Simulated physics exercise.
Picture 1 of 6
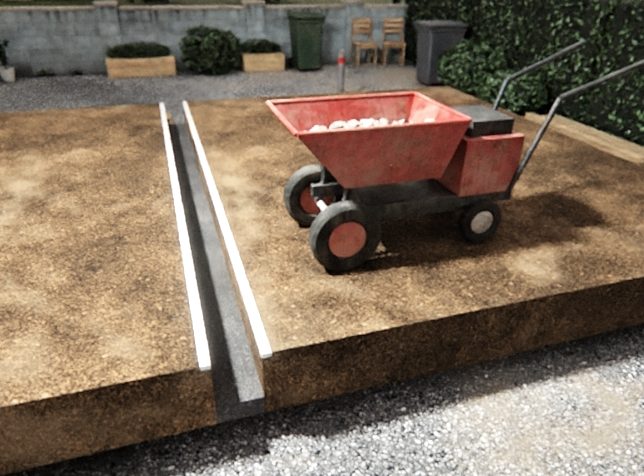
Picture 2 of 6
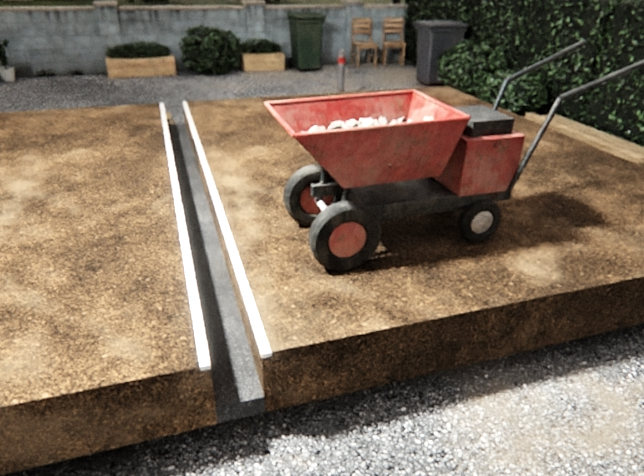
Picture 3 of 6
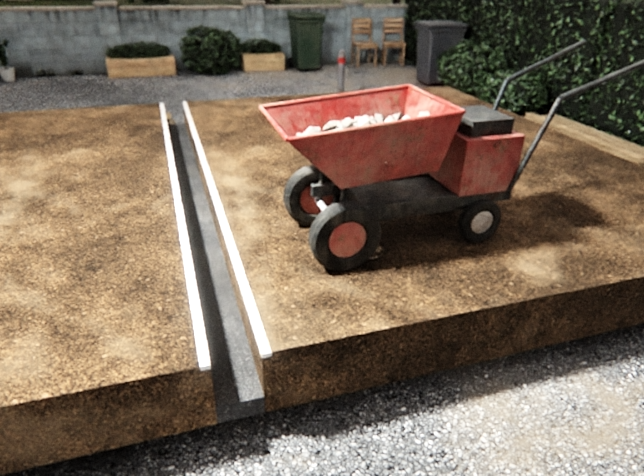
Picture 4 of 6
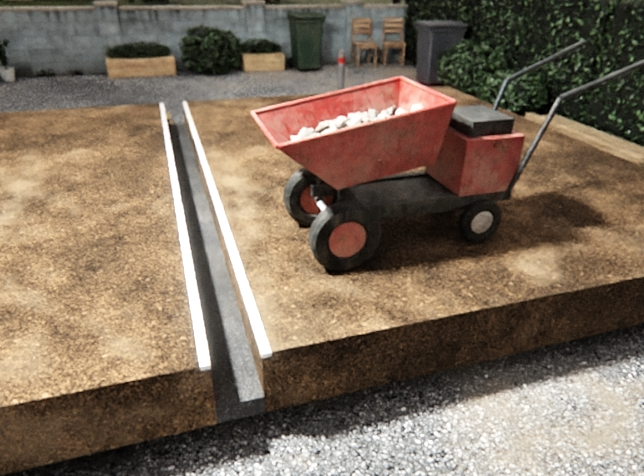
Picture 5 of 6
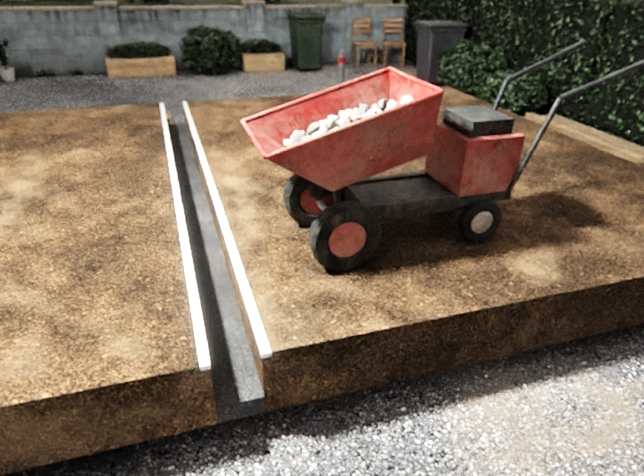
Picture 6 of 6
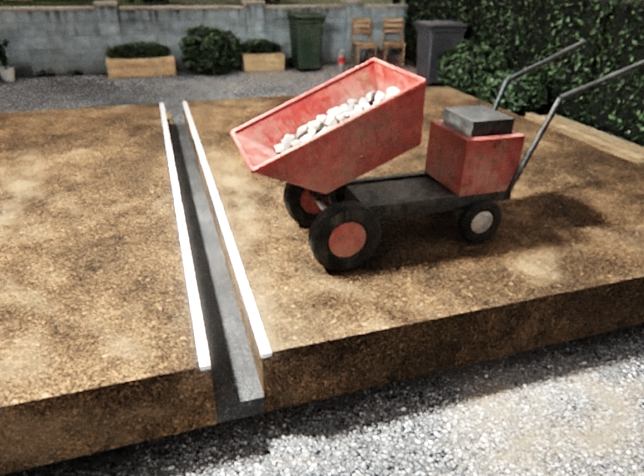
The video shows a small red power barrow loaded with broken stones on a raised brown pad, right of a narrow white-edged trench; its skip starts level, then tilts steadily forward to the left while the wheels stay still.
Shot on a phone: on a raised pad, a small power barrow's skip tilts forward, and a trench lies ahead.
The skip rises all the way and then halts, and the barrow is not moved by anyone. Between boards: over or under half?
Exceeds half.
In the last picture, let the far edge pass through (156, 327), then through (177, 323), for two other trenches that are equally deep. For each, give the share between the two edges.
About 100 and 90 per cent.
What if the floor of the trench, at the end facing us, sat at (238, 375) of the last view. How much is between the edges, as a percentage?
30 %.
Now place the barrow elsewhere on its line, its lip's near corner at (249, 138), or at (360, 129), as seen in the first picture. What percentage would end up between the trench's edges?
Okay, so the first one ends at 0 % and the second at 40 %.
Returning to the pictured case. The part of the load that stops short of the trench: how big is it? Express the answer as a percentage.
I'd estimate about 0 per cent of the load.
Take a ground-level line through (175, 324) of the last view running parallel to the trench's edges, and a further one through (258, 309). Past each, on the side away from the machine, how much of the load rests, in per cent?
About 10 % and 90 %.
Shortly afterwards, skip tipped steeply; the whole lot in the skip.
Next, skip tipped right over; near two thirds in the skip; near a quarter in or heaped over the trench; a little beyond it.
Some moments later, skip tipped right over; near a quarter in the skip; near two thirds in or heaped over the trench; a little beyond it.
In the end, skip tipped right over; a little in the skip; near two thirds in or heaped over the trench; a little beyond it.
